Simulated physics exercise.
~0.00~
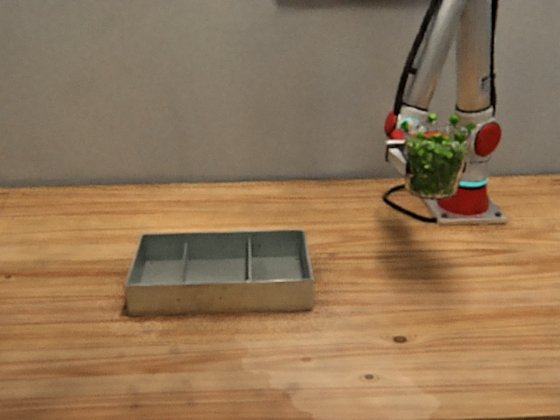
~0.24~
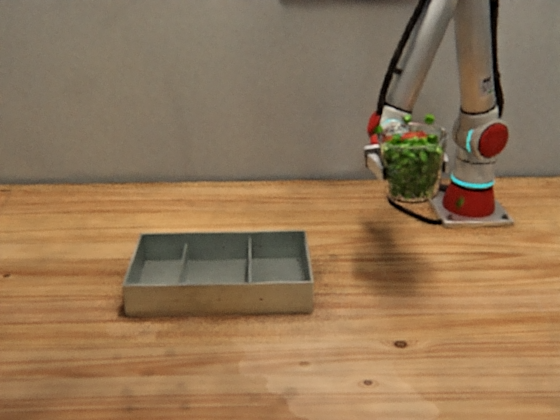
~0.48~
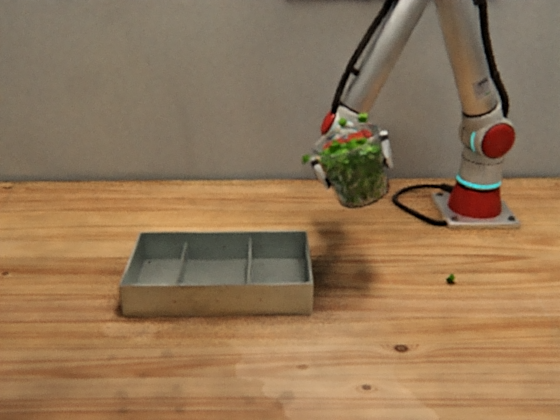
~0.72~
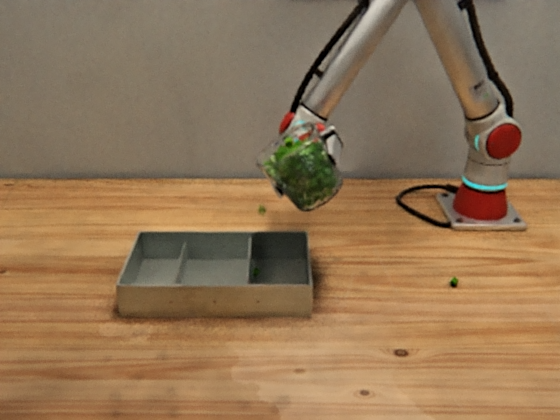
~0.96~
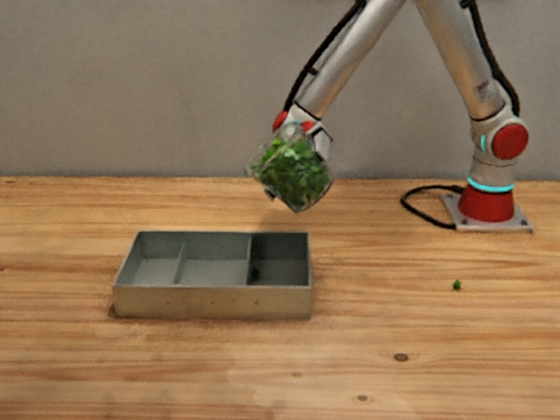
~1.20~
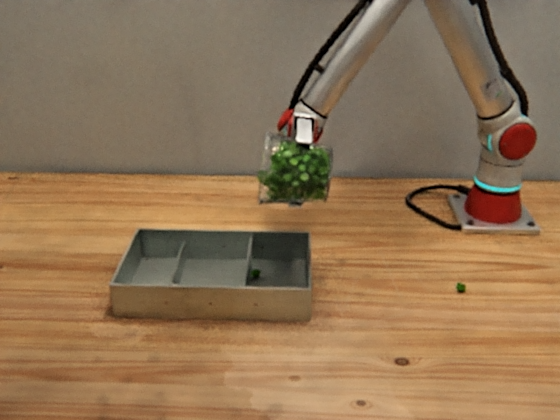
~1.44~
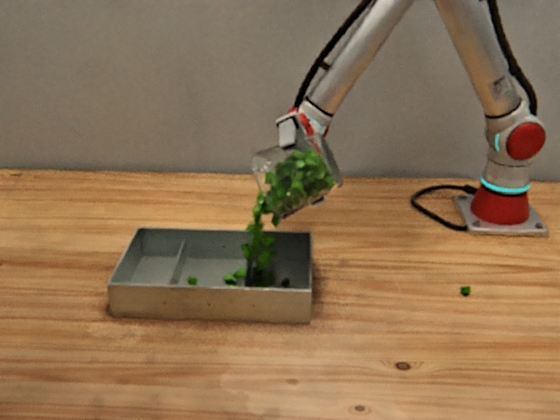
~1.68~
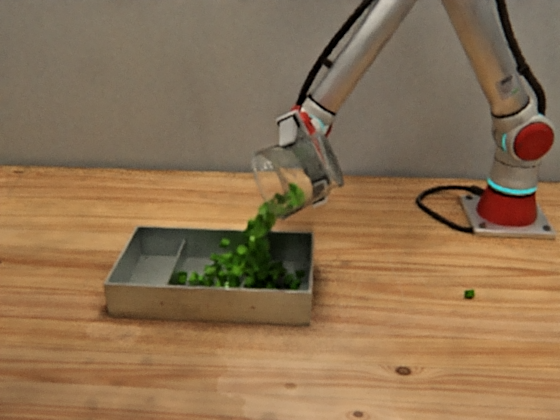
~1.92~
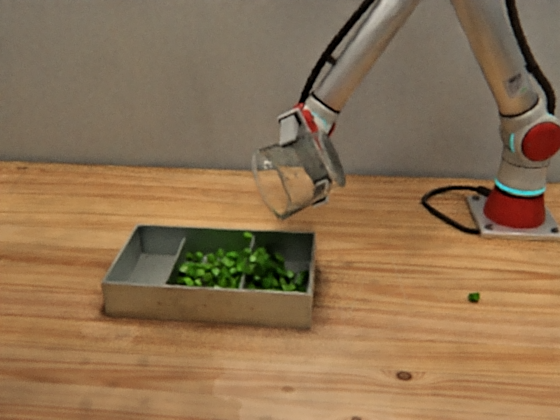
The clip opens with a robot arm at the right holding a clear cup heaped with green vegetable dice above a wooden table, where a shallow grey divided tray sits. The arm carries the cup left towards the tray, tipping it as it goes, and a single piece drops onto the table. Above the right end of the tray, another piece or so falls in. The cup then tilts much further and the dice pour out in a thick stream. The emptied cup stays tipped above the tray, with green pieces piled in the middle and right compartments, the left one looking clear, and the lone piece still on the table.
